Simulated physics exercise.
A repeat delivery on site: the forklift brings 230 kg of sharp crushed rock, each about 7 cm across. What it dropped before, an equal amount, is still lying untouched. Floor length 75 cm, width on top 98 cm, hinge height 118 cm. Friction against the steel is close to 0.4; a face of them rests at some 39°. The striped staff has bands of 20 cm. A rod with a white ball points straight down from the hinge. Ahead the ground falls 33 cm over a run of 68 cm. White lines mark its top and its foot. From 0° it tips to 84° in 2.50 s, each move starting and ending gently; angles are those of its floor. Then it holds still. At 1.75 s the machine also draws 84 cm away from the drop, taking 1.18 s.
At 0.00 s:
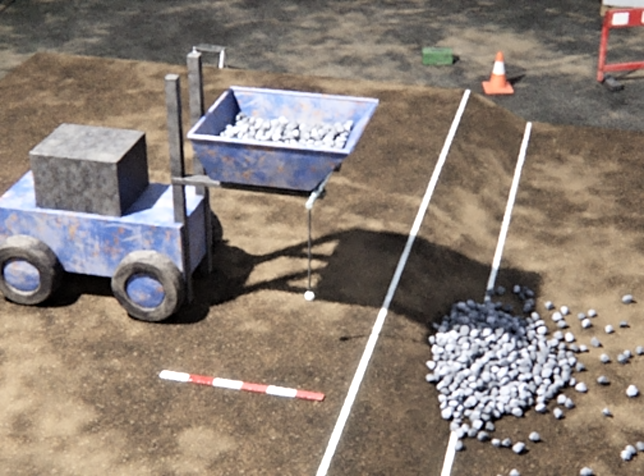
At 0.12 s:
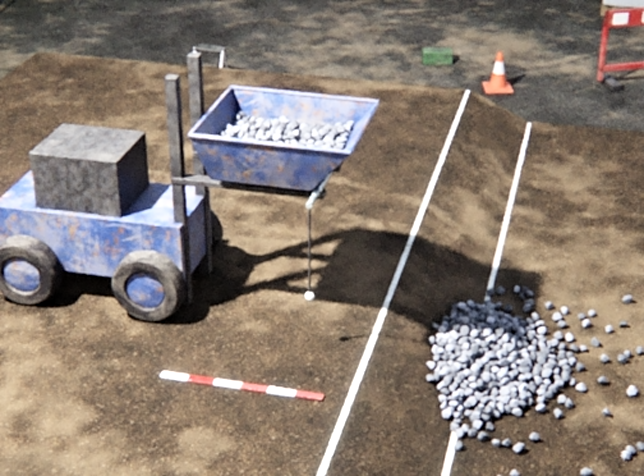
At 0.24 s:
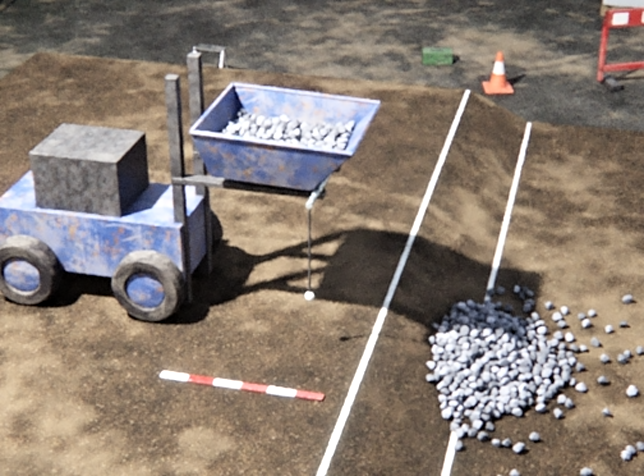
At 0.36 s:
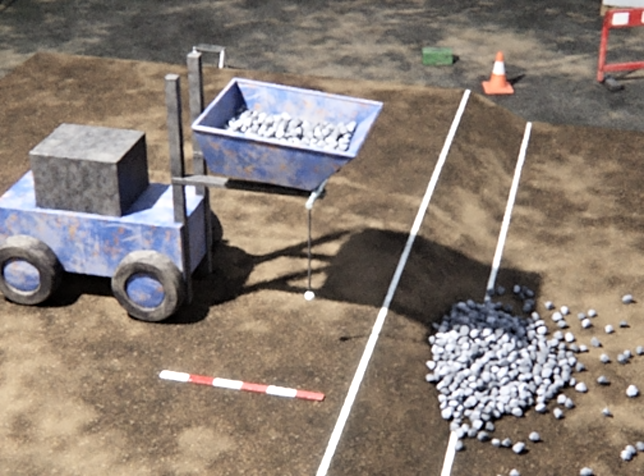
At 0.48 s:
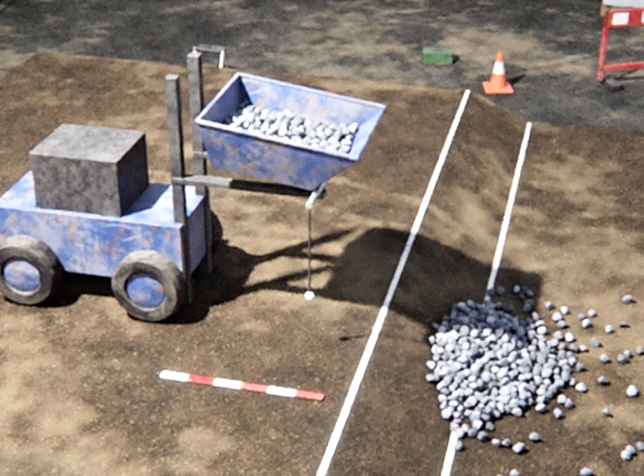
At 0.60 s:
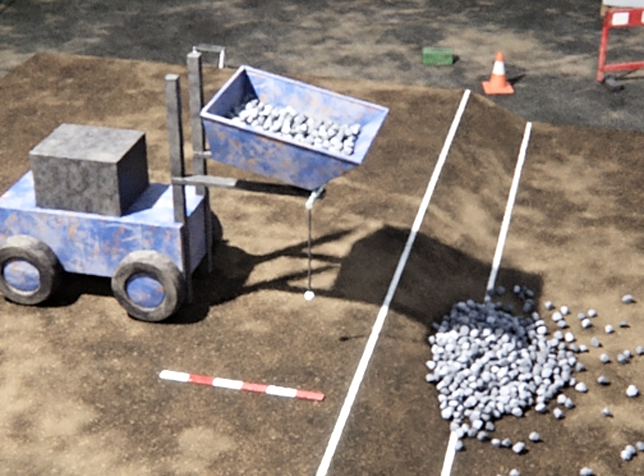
Blue forklift standing still on brown ground while its stone-filled skip tilts gradually down to the right, beside a grey rock pile.
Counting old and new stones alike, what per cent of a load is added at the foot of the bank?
Roughly 10 per cent of a load more.
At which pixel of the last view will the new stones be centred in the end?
Their middle is at about (421, 327).
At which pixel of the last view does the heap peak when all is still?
Around (364, 304).
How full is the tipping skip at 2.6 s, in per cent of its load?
It holds some 0 per cent.
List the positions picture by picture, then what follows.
In the first frame, the tipping skip is at 0°, its lip at (350, 152); the top of the load is at (322, 133). The earlier load is highest near (468, 342), 11 cm below ground level, 26 % on the top or the slope, 74 % at the foot of the bank.
In the second frame, lip at (350, 153), floor tilted 1°, highest stones at (303, 132); the stones move at 0.1 m/s on average.
In the third frame, lip at (352, 154), floor tilted 2°, highest stones at (299, 129); the stones move at 0.1 m/s on average.
In the fourth frame, lip at (354, 156), floor tilted 5°, highest stones at (265, 122); the stones move at 0.2 m/s on average.
In the fifth frame, the tipping skip is at 8°, its lip at (358, 159); the top of the load is at (251, 114); the stones move at 0.2 m/s on average.
In the sixth frame, lip at (361, 163), floor tilted 12°, highest stones at (249, 108); the stones move at 0.3 m/s on average.
After 1.9 s the floor is at 71°; in per cent of one load, 98 in the tipping skip, 28 on the top or the slope, 74 at the foot of the bank; the foremost stones are past the picture's edge.
After 2.6 s the floor is at 84°; in per cent of one load, 2 in the tipping skip, 120 on the top or the slope, 78 at the foot of the bank; the foremost stones are past the picture's edge.
After 3.4 s the floor is at 84°; in per cent of one load, 0 in the tipping skip, 116 on the top or the slope, 84 at the foot of the bank; the foremost stones are past the picture's edge.
After 5.8 s the floor is at 84°; in per cent of one load, 0 in the tipping skip, 116 on the top or the slope, 84 at the foot of the bank; the foremost stones are past the picture's edge. Net gain at the foot of the bank, 10.
